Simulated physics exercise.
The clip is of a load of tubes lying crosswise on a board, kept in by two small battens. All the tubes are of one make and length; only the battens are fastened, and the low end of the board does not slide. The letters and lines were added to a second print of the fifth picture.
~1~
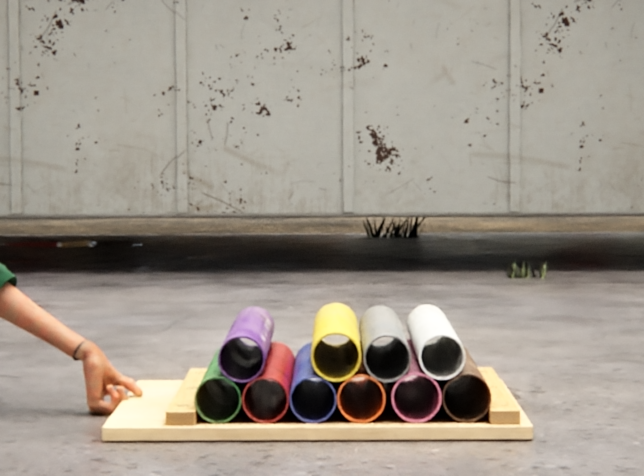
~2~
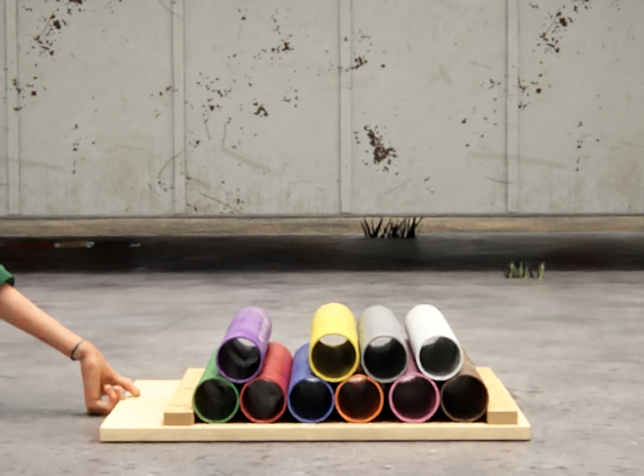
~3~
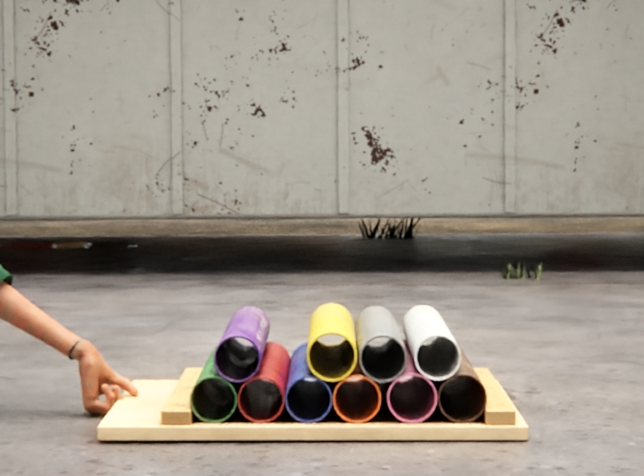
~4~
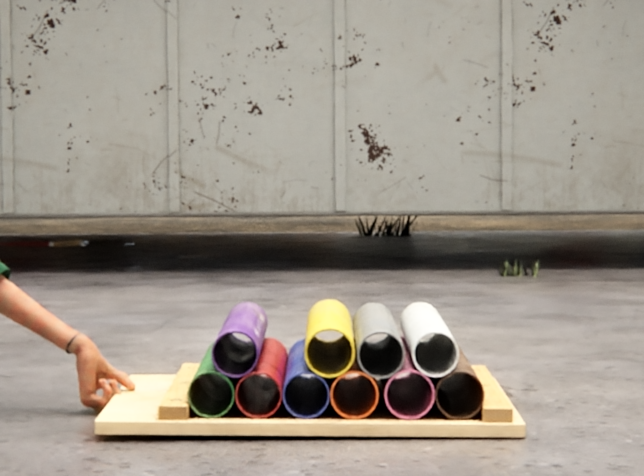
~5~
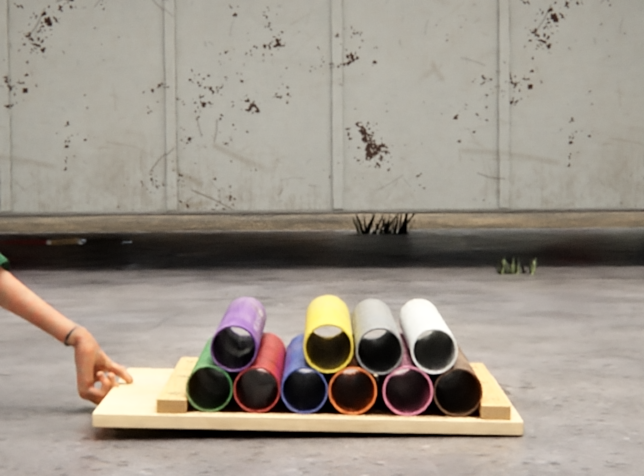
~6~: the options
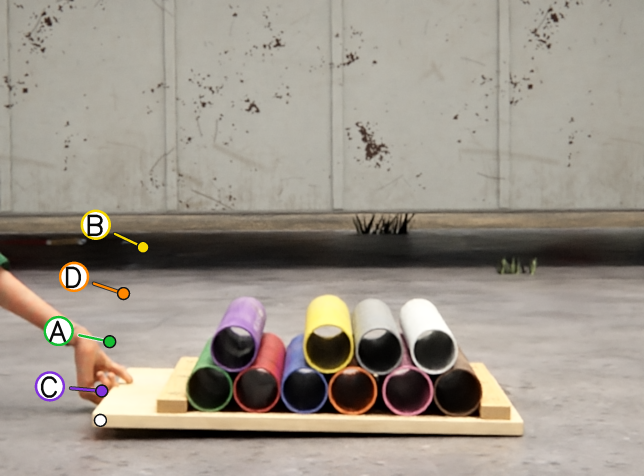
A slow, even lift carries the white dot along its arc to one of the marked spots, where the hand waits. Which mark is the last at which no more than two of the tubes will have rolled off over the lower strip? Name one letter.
The last mark within the limit is B.
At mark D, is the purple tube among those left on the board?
Yes.
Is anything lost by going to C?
No, at C.
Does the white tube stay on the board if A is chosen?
The white tube: Yes.
On the marked copy, A at (110, 342); B at (143, 247); C at (102, 391); D at (124, 293); the white dot at (101, 421).
Taking B. A third of the way, board at 16°.
Two thirds of the way, board at 26°.
When it is over, board at 26°, none over the low batten.
As for the rest, A none over the low batten; C none over the low batten; D none over the low batten.
